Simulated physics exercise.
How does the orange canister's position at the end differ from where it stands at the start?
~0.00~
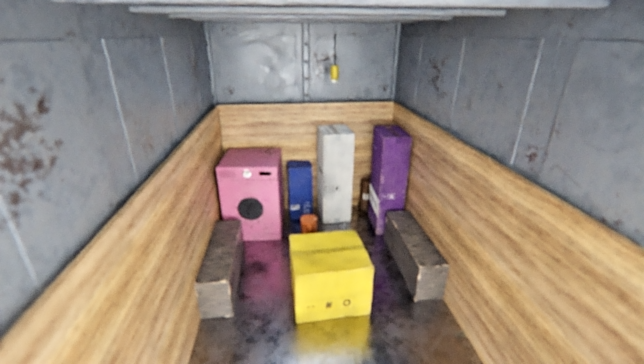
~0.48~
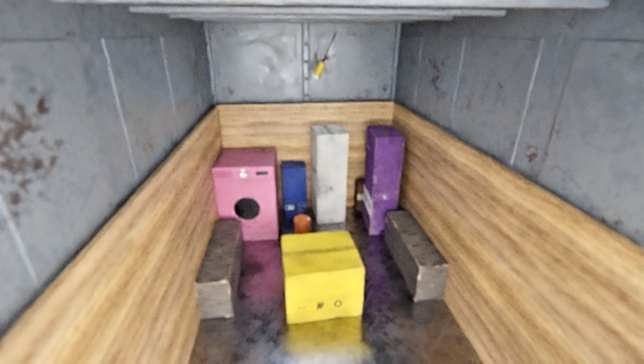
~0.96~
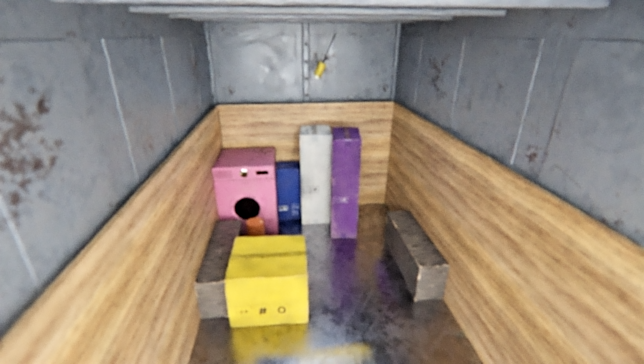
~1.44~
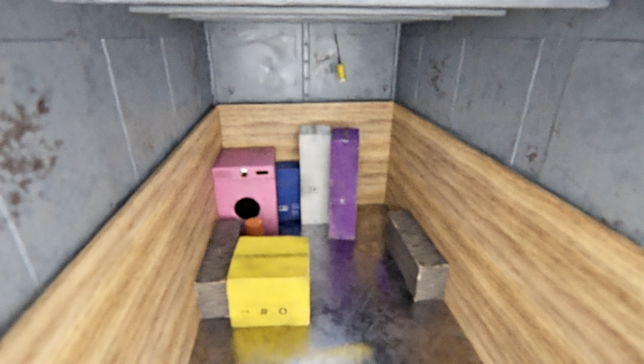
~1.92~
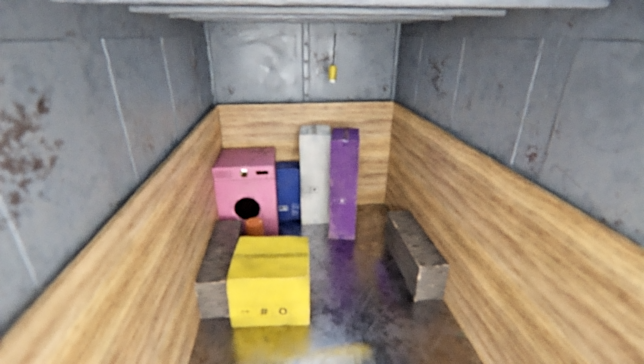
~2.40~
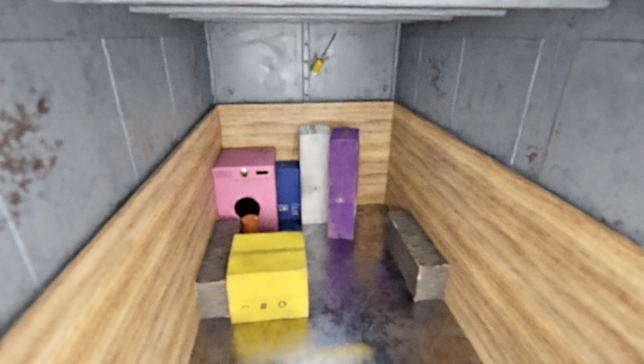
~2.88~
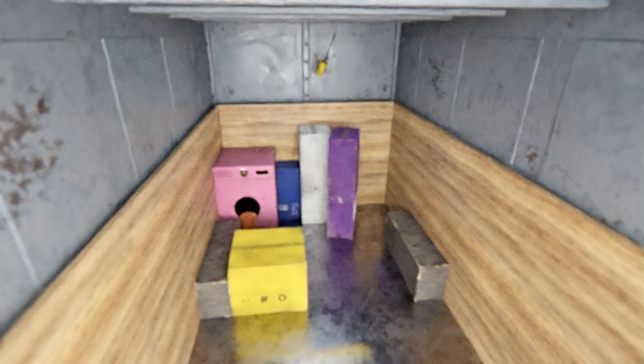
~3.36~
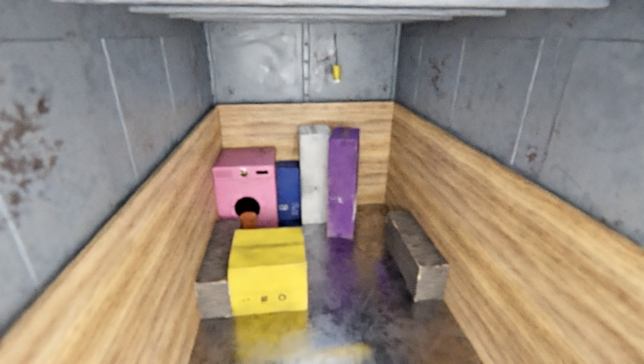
At the start it stands near the middle of the bay, in front of the blue box and to the right of the pink appliance. By the end it is farther left, in front of the pink appliance and just behind the yellow box.
